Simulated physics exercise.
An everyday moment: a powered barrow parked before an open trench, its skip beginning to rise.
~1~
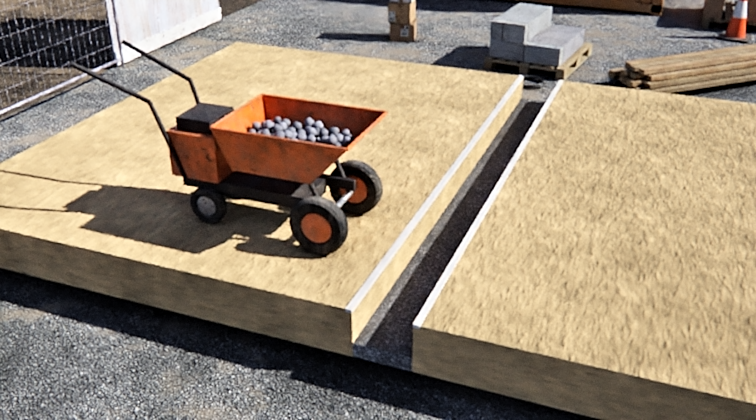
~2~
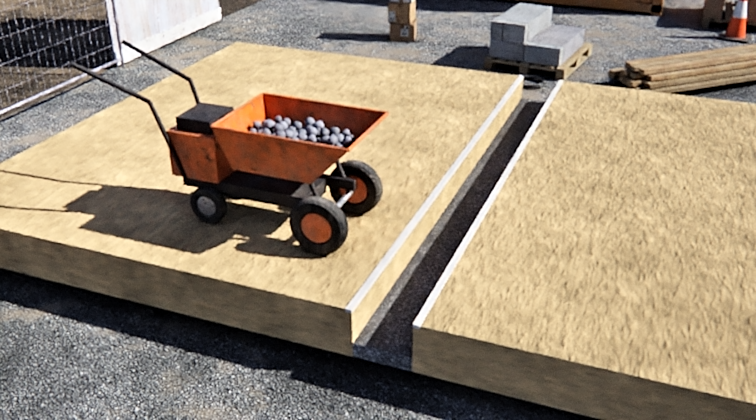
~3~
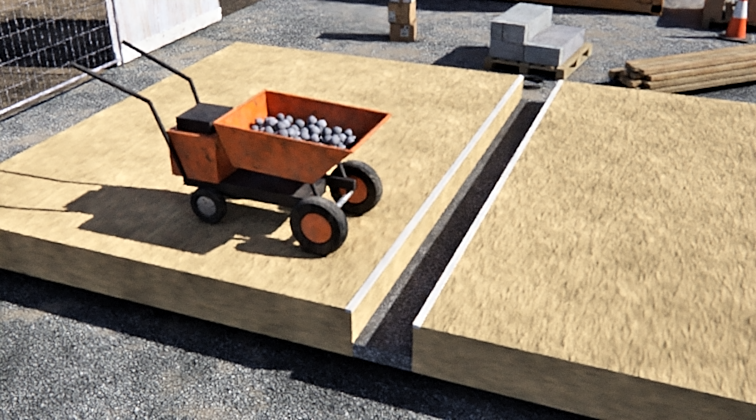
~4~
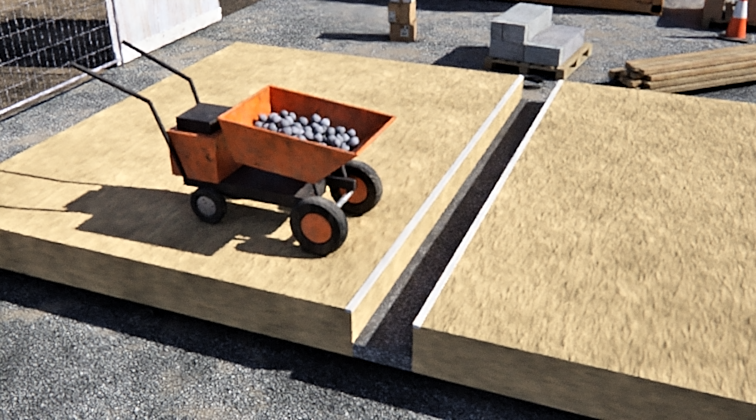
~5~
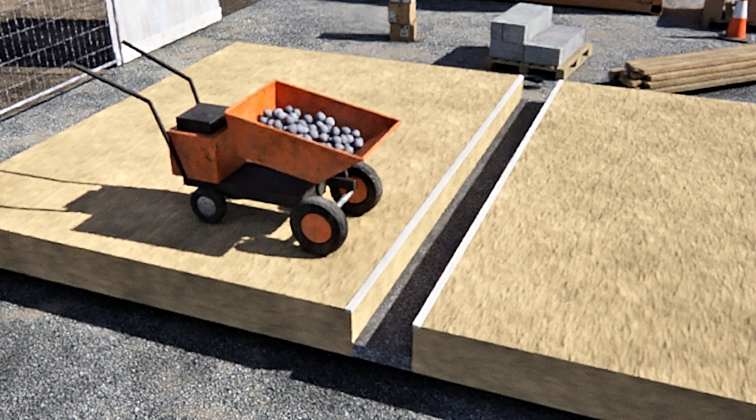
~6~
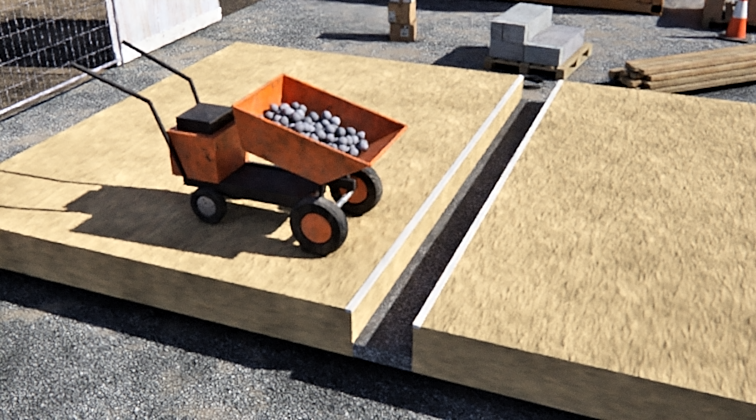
An orange powered barrow stands still beside a trench as its cobble-filled skip gradually tilts forward.
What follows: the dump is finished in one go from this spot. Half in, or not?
In the trench: More than half.
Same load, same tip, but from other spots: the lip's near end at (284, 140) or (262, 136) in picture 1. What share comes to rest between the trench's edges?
About 50 and 30 per cent.
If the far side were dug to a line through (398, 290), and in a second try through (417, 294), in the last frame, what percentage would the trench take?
Near 0 % and 40 %.
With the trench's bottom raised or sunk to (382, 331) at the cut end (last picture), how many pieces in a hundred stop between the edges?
Roughly 60 in a hundred.
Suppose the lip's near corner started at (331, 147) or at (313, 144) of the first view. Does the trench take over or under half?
One: Above a half. Two: More than half.
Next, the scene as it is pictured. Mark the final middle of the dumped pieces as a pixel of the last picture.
Roughly at (440, 271).
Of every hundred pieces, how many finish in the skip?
Near 0 %.
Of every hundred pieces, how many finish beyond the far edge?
Some 15 per cent.
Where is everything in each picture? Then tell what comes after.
In the first picture, lip of the skip at (347, 150), level; top of the load at (287, 135), round cobbles; first edge of the trench at (368, 283); far edge at (433, 298), the trench over half as wide as the skip, and about half as deep as wide.
In the second picture, lip of the skip at (348, 151), level; top of the load at (288, 135).
In the third picture, lip of the skip at (351, 152), tipped barely; top of the load at (286, 135).
In the fourth picture, lip of the skip at (356, 155), tipped a little; top of the load at (289, 132).
In the fifth picture, lip of the skip at (362, 160), tipped a little; top of the load at (279, 132).
In the sixth picture, lip of the skip at (369, 166), tipped clearly; top of the load at (278, 121); first edge of the trench at (368, 283); far edge at (433, 298).
Soon, skip tipped steeply; all in the skip.
A while on, skip tipped right over; most in the skip; about a quarter in or heaped over the trench; a stray few beyond it; a stray few falling.
Towards the end, skip tipped right over; a stray few in the skip; most in or heaped over the trench; about a quarter beyond it.
Finally, skip tipped right over; most in or heaped over the trench; about a quarter beyond it.
